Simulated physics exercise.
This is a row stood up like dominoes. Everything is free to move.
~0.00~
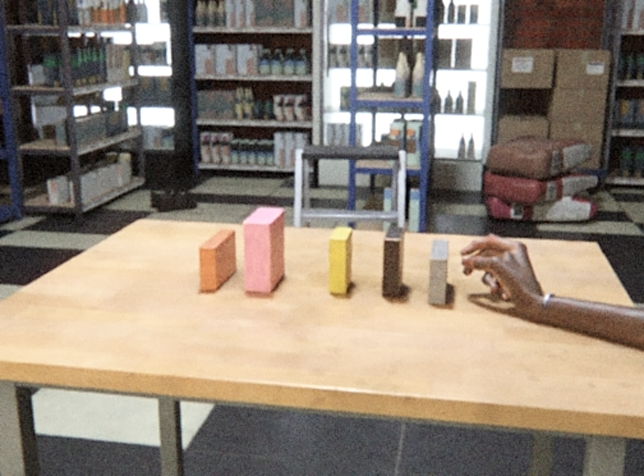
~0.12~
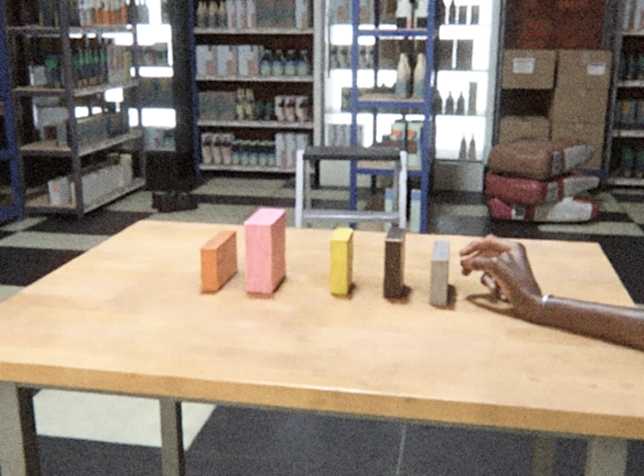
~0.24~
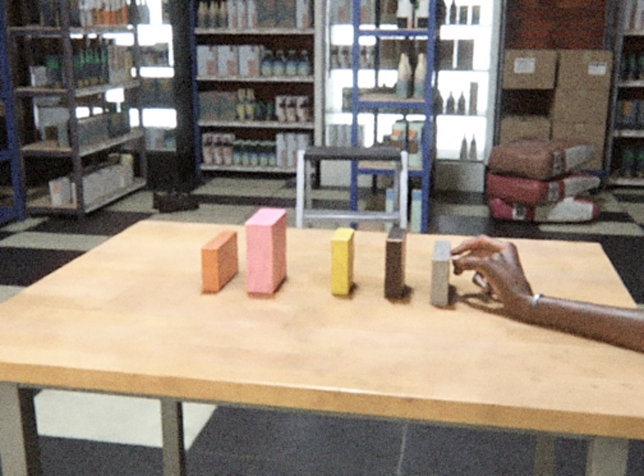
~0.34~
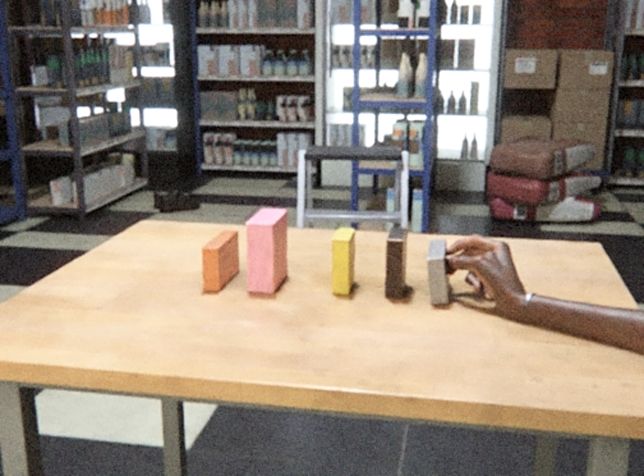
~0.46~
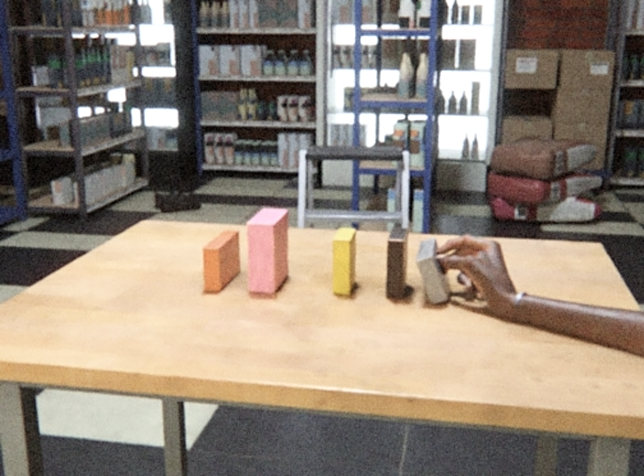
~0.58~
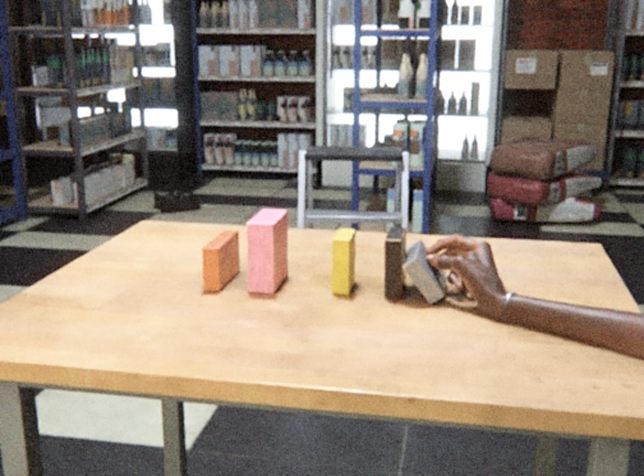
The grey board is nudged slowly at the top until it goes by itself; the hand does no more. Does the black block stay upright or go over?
The black block tips over.
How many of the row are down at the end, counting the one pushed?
3 of them.
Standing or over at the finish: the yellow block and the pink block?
The yellow block falls over; the pink block stays upright.
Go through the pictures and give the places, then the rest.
Black block (393, 262); yellow block (340, 260), in the first picture.
Yellow block (342, 261); pink block (266, 250), in the second picture.
Yellow block (343, 261); pink block (267, 250), in the third picture.
Grey board 7° over; yellow block (343, 261); pink block (268, 250), in the fourth picture.
Grey board 22° over; yellow block (344, 261); pink block (269, 250), in the fifth picture.
Grey board 38° over; black block (395, 263); yellow block (344, 261), in the sixth picture.
After 0.98 s, grey board 69° over; black block tipped 52° from how it was near (368, 265); yellow block tipped 22° from how it was.
After 1.08 s, grey board 76° over; black block tipped 71° from how it was near (361, 272); yellow block tipped 74° from how it was.
At rest (1.6 s), tipped over on the table, yellow block and black block; pink block in place. Seen from the same camera at the end, black block near (361, 272).
